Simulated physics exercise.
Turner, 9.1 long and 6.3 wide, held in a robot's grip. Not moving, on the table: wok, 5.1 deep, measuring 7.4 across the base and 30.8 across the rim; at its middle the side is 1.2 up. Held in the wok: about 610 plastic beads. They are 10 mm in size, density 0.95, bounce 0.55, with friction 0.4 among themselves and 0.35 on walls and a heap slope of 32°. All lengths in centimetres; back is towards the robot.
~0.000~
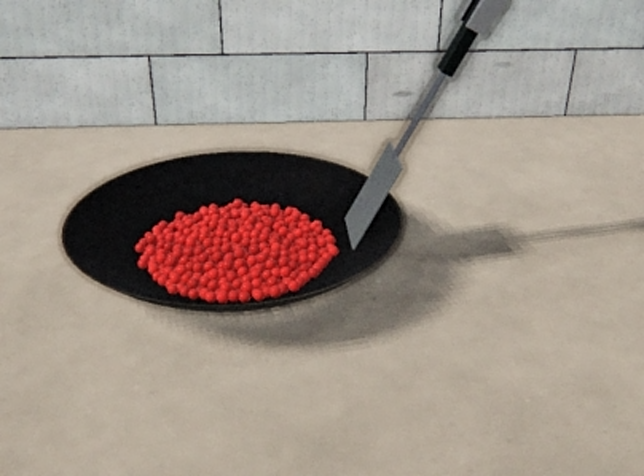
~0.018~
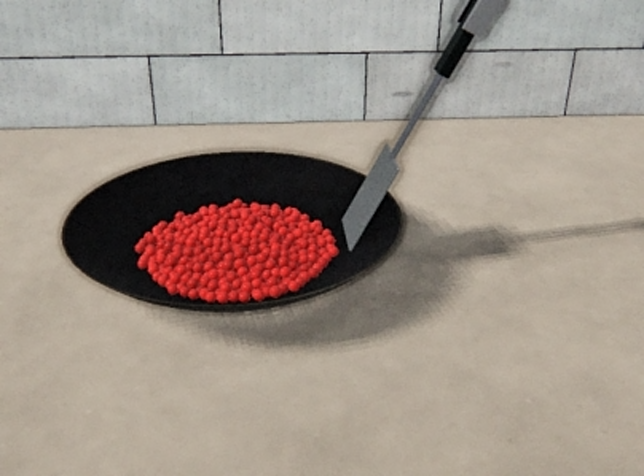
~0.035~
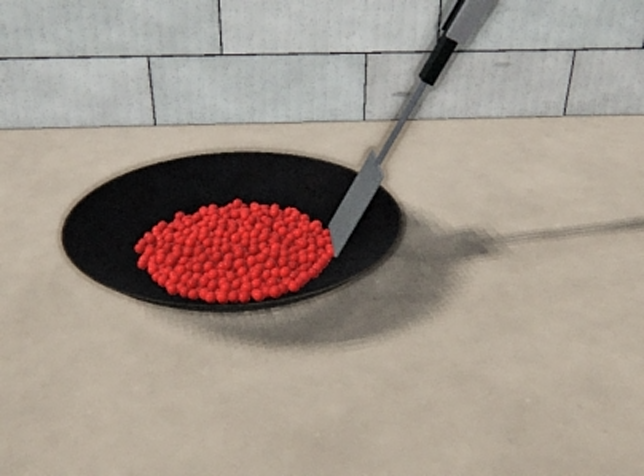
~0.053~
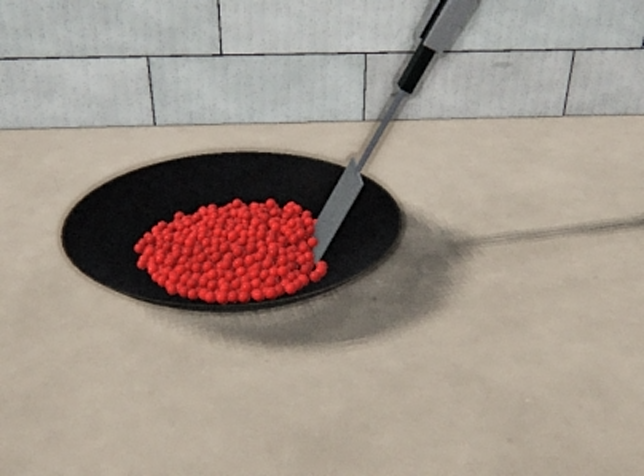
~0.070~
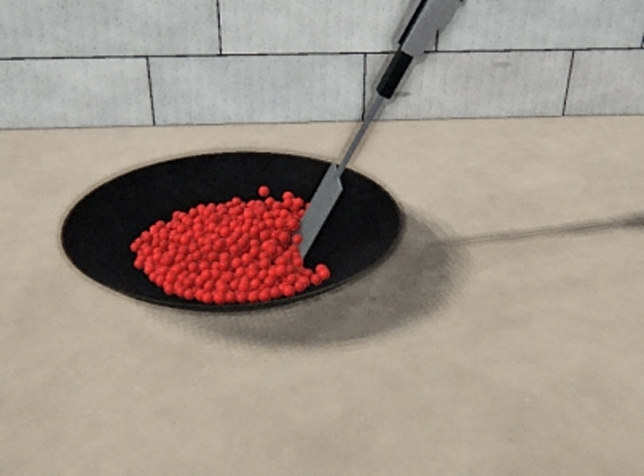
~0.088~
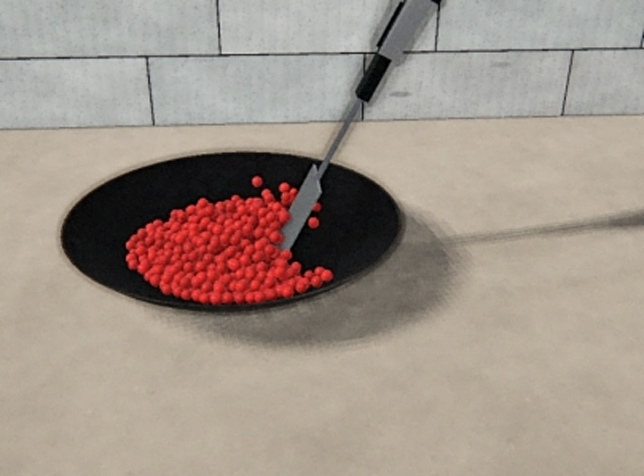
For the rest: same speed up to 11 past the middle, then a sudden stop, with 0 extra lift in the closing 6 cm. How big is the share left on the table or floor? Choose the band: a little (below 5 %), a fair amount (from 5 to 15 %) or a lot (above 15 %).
It is a lot, above 15 %.
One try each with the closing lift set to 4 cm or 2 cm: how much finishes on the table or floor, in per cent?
Near 20 and 25 percent respectively.
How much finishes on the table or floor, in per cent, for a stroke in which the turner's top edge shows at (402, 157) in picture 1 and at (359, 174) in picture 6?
Roughly 10 %.
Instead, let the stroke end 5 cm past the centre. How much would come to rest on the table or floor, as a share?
That would give close to 0 per cent.
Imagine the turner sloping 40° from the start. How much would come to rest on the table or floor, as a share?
Result, estimated: 25 %.
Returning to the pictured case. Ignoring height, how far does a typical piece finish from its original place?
Somewhere about 4 centimetres, I'd say.
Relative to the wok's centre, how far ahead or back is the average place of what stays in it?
I'd say close to 3.0 cm toward the front.
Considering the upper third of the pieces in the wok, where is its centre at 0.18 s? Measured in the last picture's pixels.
Around (151, 229).
After 0.14 s, sloping 63°, highest piece 8 above the table; 611 in the wok.
After 0.18 s, sloping 63°, highest piece 9 above the table; 611 in the wok.
After 0.41 s, sloping 63°, highest piece 6 above the table; 449 in the wok, 148 on the table or floor, 14 on the blade or in flight.
After 1.46 s, sloping 63°, highest piece 5 above the table; 448 in the wok, 163 on the table or floor.
In the end, 448 in the wok, 163 on the table or floor. That is 27 % on the table or floor.
